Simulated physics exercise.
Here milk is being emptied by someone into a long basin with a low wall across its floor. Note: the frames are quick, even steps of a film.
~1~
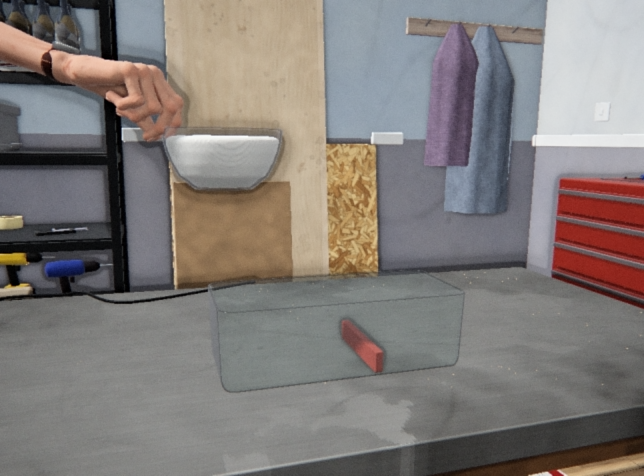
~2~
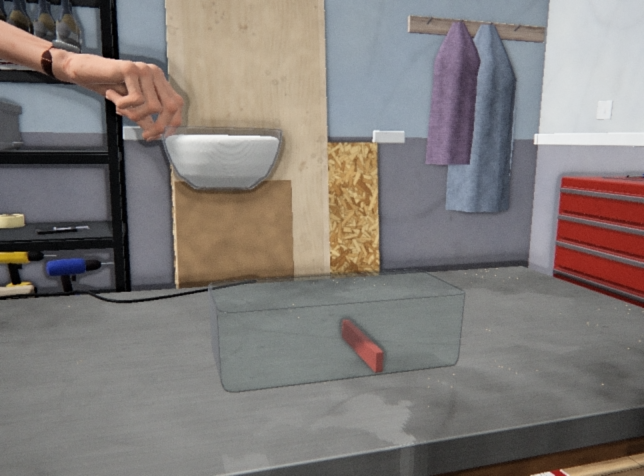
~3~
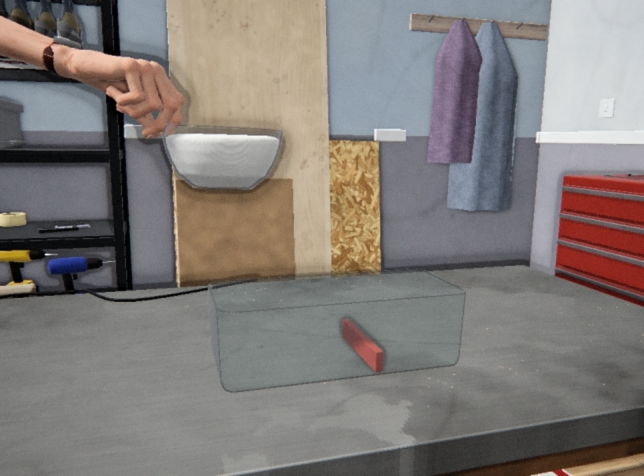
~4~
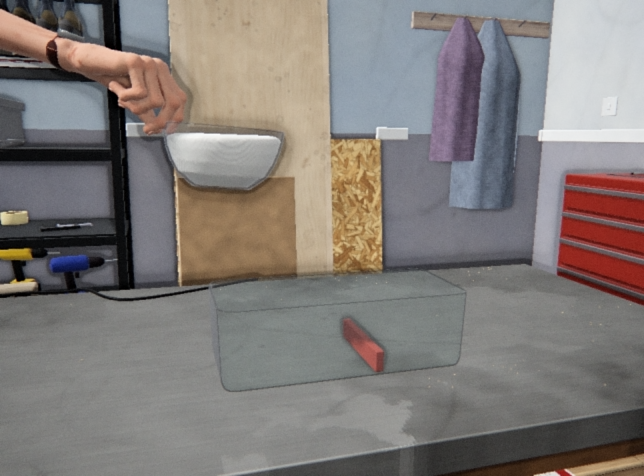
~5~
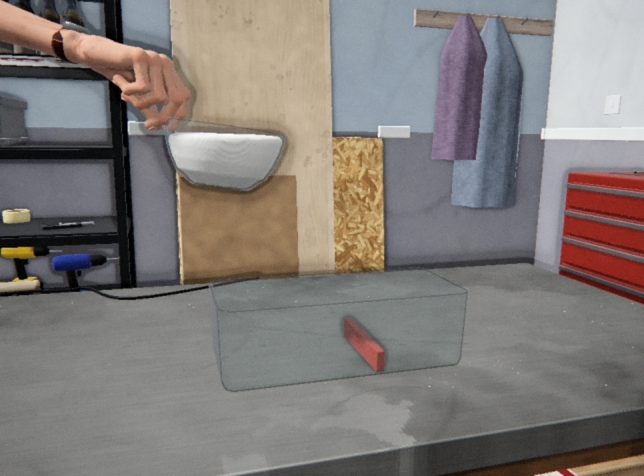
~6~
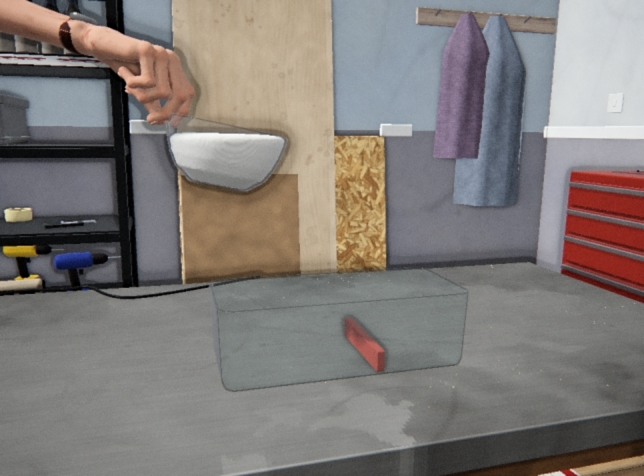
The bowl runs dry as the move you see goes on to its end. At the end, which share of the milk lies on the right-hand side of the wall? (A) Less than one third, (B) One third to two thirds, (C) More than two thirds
Less than one third.
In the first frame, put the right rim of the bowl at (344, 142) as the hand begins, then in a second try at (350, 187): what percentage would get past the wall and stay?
It would come to near 70 per cent, and then near 70 per cent.
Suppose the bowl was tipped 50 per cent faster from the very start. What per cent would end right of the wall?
About 15 %.
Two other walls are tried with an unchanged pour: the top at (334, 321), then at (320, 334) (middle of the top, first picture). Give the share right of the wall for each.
It would come to roughly 50 per cent the first time and roughly 70 per cent the second.
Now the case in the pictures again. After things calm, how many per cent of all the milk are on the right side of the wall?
Near 10 in a hundred.
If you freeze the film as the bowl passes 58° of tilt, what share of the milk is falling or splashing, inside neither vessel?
It comes to around 35 per cent.
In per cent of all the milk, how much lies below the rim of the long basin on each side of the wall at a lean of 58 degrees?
Split: Left 15 per cent, right 0 per cent.
A moment on, the bowl is tipped part way and 52 per cent is still to pour, 13 is left of the wall and 0 right of it.
Next, the bowl is tipped on its side and 7 per cent is still to pour, 74 is left of the wall and 5 right of it.
Then the bowl is tipped on its side and 0 per cent is still to pour, 89 is left of the wall and 9 right of it.
Later the bowl is tipped on its side and 0 per cent is still to pour, 87 is left of the wall and 11 right of it.
Finally, 88 per cent lies left of the wall, 11 right of it and 2 outside.
